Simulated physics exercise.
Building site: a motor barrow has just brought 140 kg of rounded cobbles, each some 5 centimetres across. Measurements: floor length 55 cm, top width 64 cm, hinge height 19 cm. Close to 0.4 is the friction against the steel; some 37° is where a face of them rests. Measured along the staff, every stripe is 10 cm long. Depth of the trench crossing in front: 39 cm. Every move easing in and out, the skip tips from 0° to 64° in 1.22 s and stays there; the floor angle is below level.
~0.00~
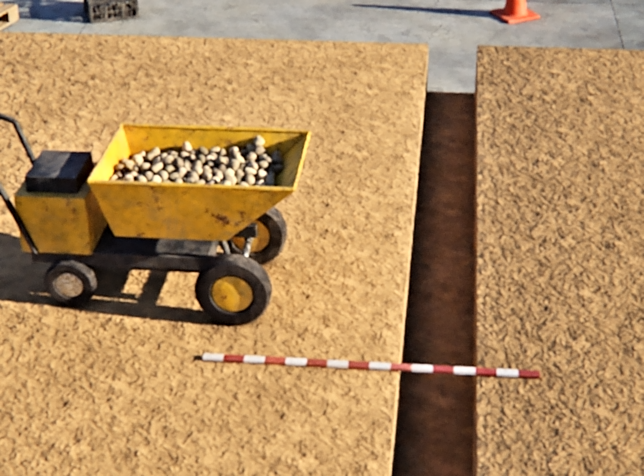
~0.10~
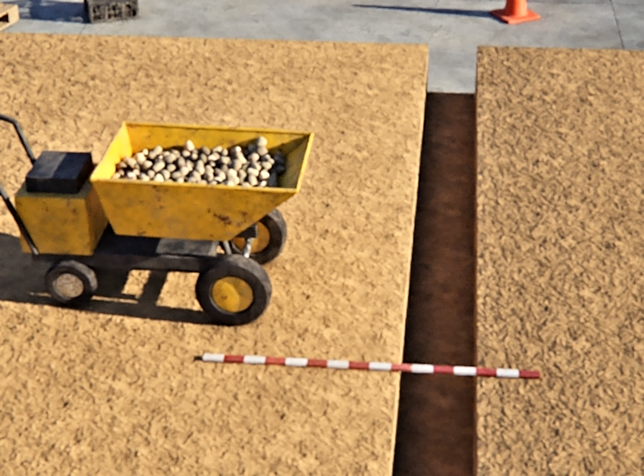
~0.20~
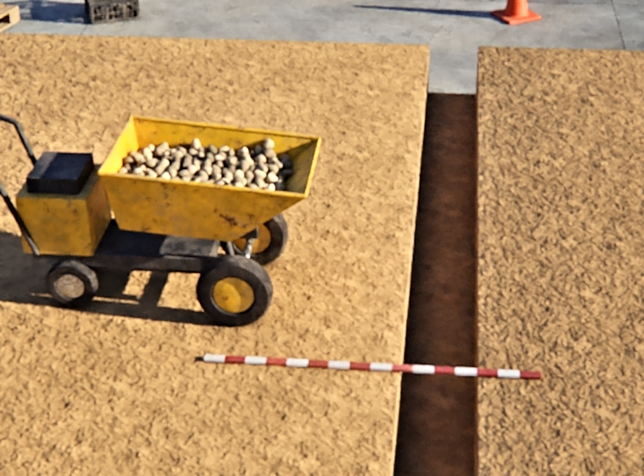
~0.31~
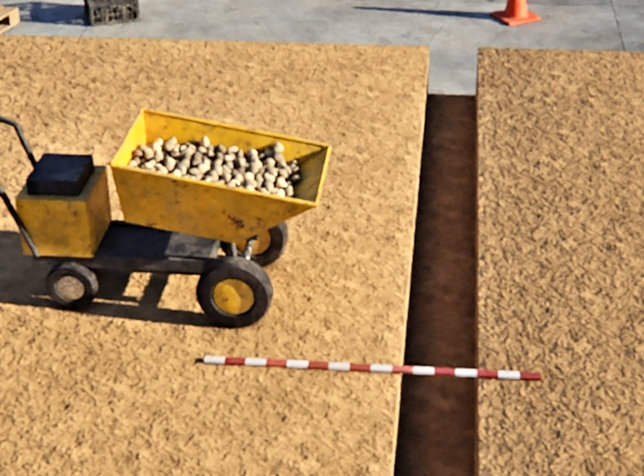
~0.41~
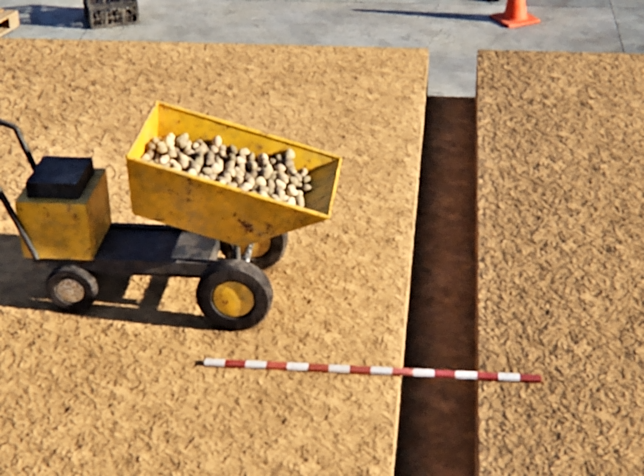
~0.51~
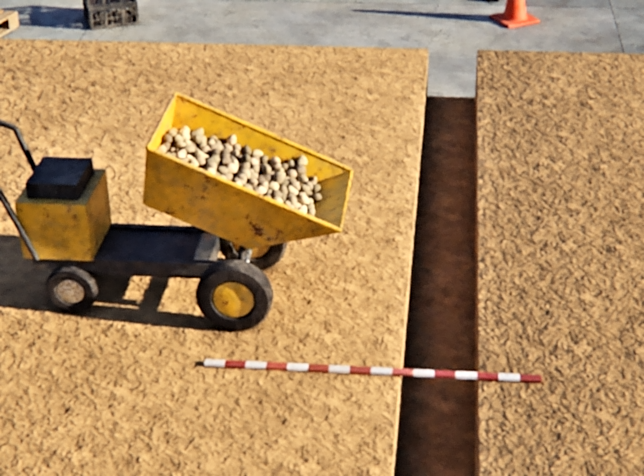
On a building site, a motor barrow's yellow skip of cobbles tilts toward the right.
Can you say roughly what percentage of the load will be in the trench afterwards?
Roughly 87 per cent, I would say.
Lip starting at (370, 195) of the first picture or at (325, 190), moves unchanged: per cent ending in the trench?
First place roughly 55%, second roughly 100%.
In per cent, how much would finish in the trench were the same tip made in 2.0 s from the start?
Then some 80 per cent would.
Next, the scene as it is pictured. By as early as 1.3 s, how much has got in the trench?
Something like 20 in a hundred.
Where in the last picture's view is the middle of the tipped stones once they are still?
(437, 352).
After 0.9 s the floor is at 54°; 100 % in the skip; the foremost stones are at (358, 253).
After 1.3 s the floor is at 64°; 68 % in the skip, 11 % short of the trench, 20 % in the trench; the foremost stones are at (457, 380).
After 1.7 s the floor is at 64°; 27 % in the skip, 13 % short of the trench, 59 % in the trench; the foremost stones are at (471, 366).
After 3.6 s the floor is at 64°; 0 % in the skip, 13 % short of the trench, 87 % in the trench; the foremost stones are at (472, 361).
